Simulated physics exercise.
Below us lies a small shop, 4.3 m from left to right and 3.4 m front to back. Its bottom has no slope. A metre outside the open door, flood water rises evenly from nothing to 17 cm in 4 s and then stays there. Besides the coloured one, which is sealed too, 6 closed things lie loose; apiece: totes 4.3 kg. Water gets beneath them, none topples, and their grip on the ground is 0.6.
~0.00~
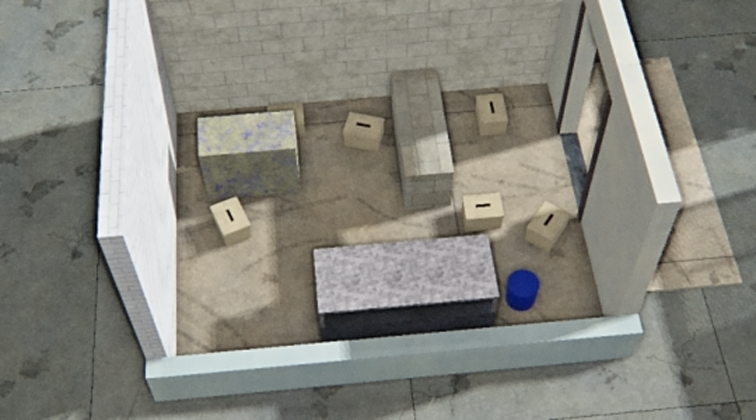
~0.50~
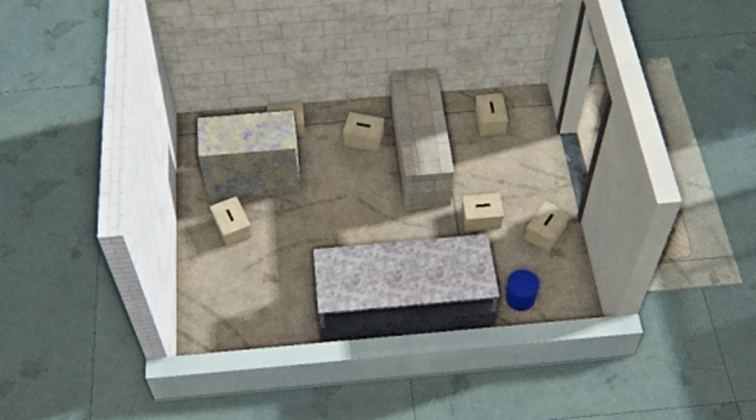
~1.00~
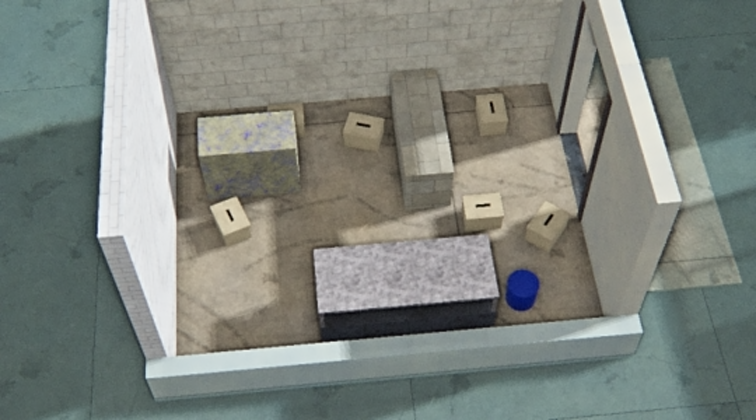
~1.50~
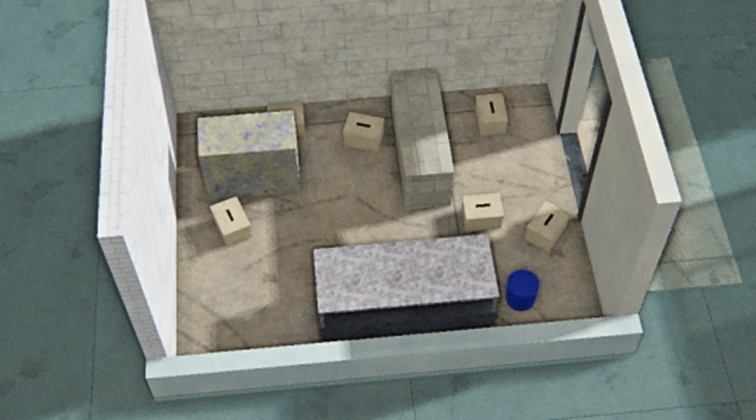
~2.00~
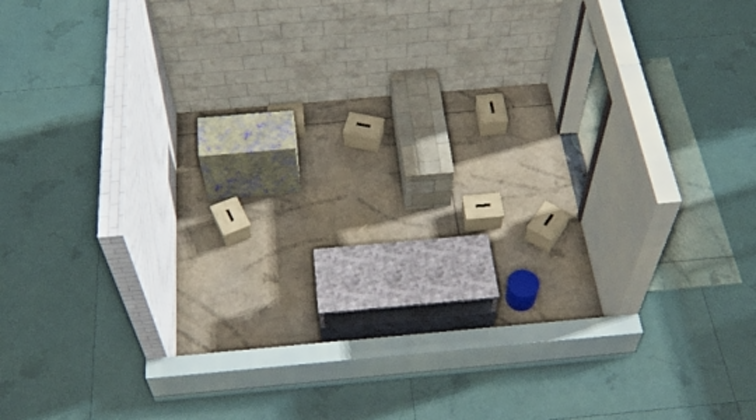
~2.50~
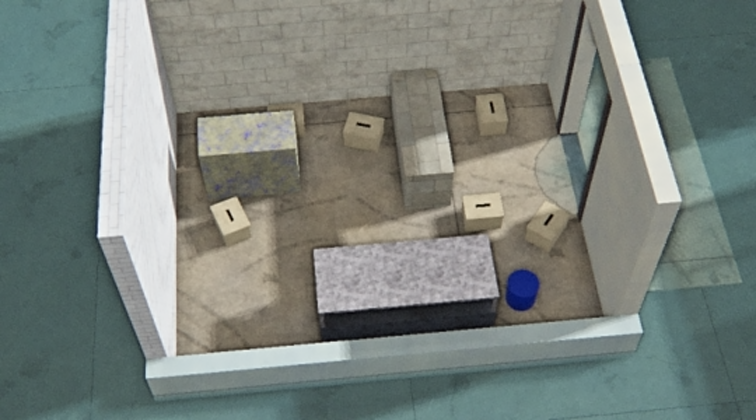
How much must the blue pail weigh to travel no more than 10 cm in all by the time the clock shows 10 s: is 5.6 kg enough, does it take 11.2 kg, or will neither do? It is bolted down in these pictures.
I expect that only the larger load is enough.
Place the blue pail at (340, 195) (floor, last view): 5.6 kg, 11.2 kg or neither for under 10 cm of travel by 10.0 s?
The smaller is enough.
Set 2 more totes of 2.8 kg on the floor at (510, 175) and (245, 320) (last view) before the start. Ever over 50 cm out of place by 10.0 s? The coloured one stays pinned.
In turn: More, under.
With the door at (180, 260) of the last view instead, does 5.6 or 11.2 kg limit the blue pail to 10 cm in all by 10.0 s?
In that case only the larger load is enough.
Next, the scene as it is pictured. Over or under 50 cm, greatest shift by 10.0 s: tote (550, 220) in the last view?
It is past it.
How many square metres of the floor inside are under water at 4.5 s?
Some 3.5 m2.
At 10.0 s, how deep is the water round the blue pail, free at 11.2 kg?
Roughly 7 cm.
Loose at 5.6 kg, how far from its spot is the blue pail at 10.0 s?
Roughly 30 cm.
After 3.5 s the blue pail would be 0 cm from its start with 5.6 kg and 0 cm from its start with 11.2 kg; 0 cm of water round it then.
After 4.5 s the blue pail would be 0 cm from its start with 5.6 kg and 0 cm from its start with 11.2 kg; 1 cm of water round it then.
After 7.0 s the blue pail would be 0 cm from its start with 5.6 kg and 0 cm from its start with 11.2 kg; 2 cm of water round it then.
After 10.0 s the blue pail would be 29 cm from its start with 5.6 kg and 0 cm from its start with 11.2 kg; 7 cm of water round it then.
